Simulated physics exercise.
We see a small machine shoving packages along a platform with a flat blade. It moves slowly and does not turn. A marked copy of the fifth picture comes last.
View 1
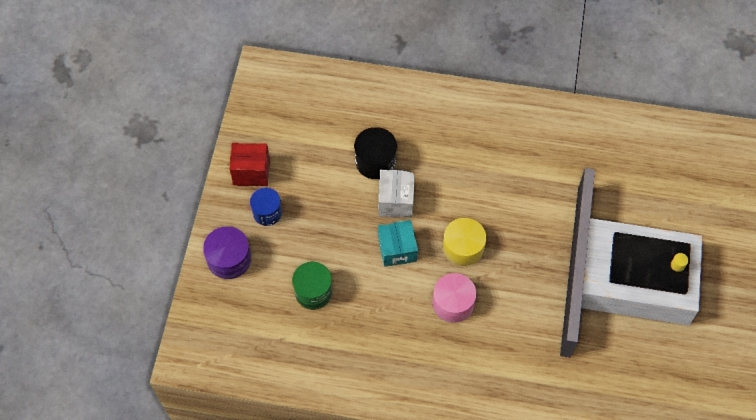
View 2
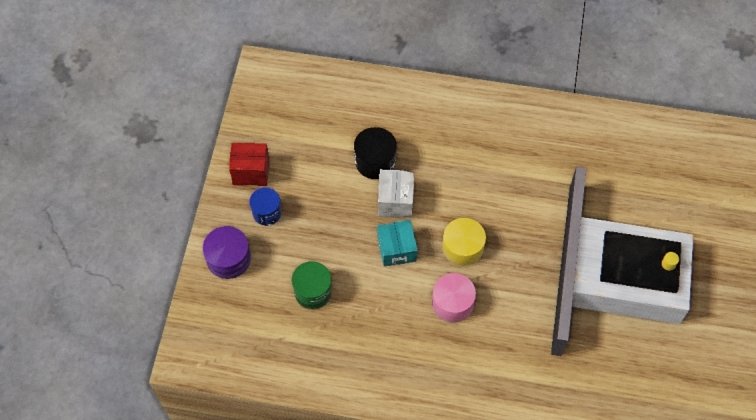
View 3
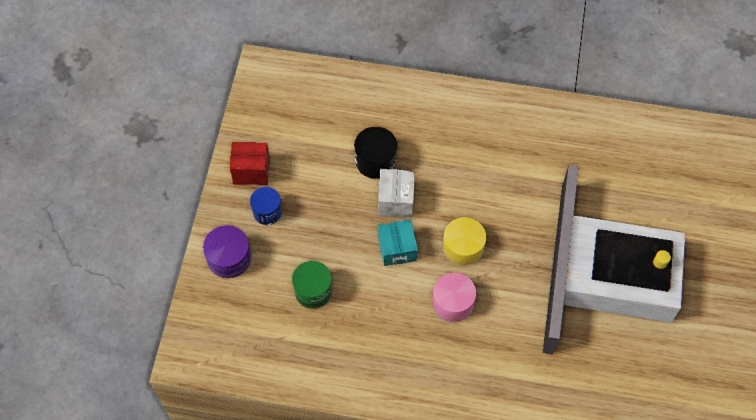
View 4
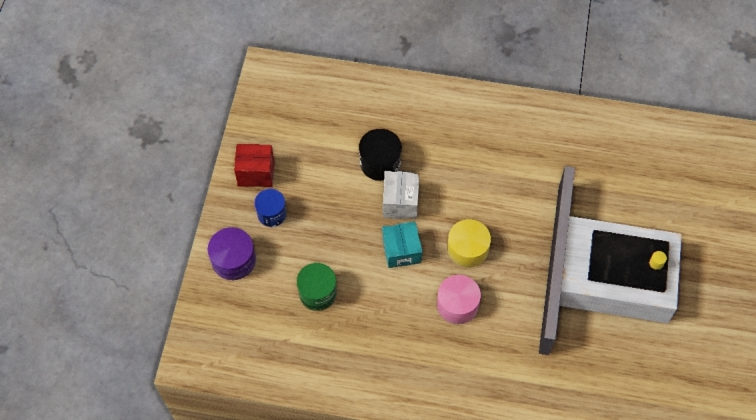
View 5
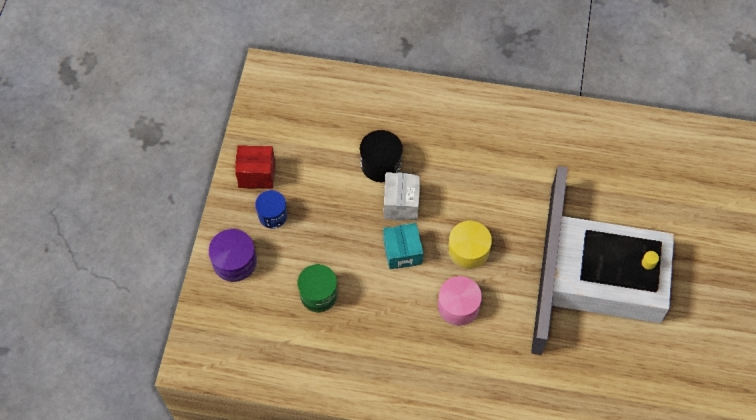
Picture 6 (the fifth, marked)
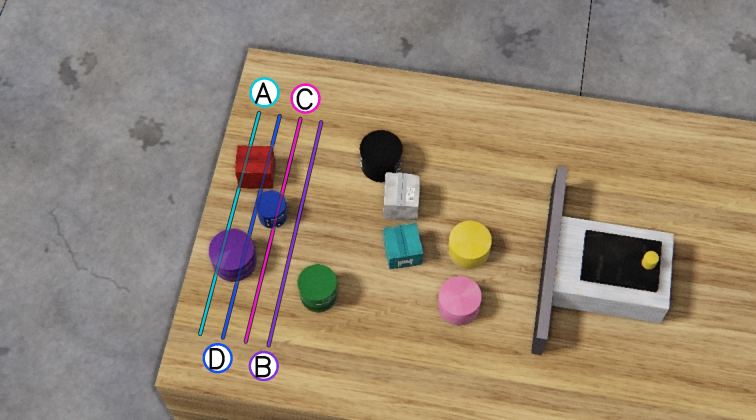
The footage shows a small white and black machine with a flat upright blade creeping slowly left across a wooden surface, while the colored boxes and cylinders to its left stay in place, untouched, as the view shifts slightly.
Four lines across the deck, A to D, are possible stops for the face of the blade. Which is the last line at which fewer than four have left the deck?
It can go as far as D.
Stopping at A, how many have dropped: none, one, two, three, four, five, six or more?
In all, four.
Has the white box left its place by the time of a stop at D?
By then, yes.
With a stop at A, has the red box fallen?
Yes.
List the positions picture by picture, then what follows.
Red box (250, 165); black pail (375, 154); blue pail (267, 207), in the first picture.
Robot (635, 260); purple canister (227, 253), in the second picture.
Robot (626, 258); white box (397, 193), in the third picture.
Robot (623, 259); yellow canister (469, 244), in the fourth picture.
Robot (615, 259); red box (255, 167); black pail (381, 157); blue pail (272, 209), in the fifth picture.
On the marked copy, A at (231, 218); B at (296, 228); C at (274, 225); D at (253, 221).
With D. Early on, robot (504, 242); pink canister (407, 293); turquoise parcel (382, 249).
Further on, robot (395, 224); green pail (260, 291); turquoise parcel (286, 246).
At the end, robot (313, 211); purple canister over the edge; red box over the edge; three fallen.
As for the rest, A drops four; B is within the limit but short; C is within the limit but short.
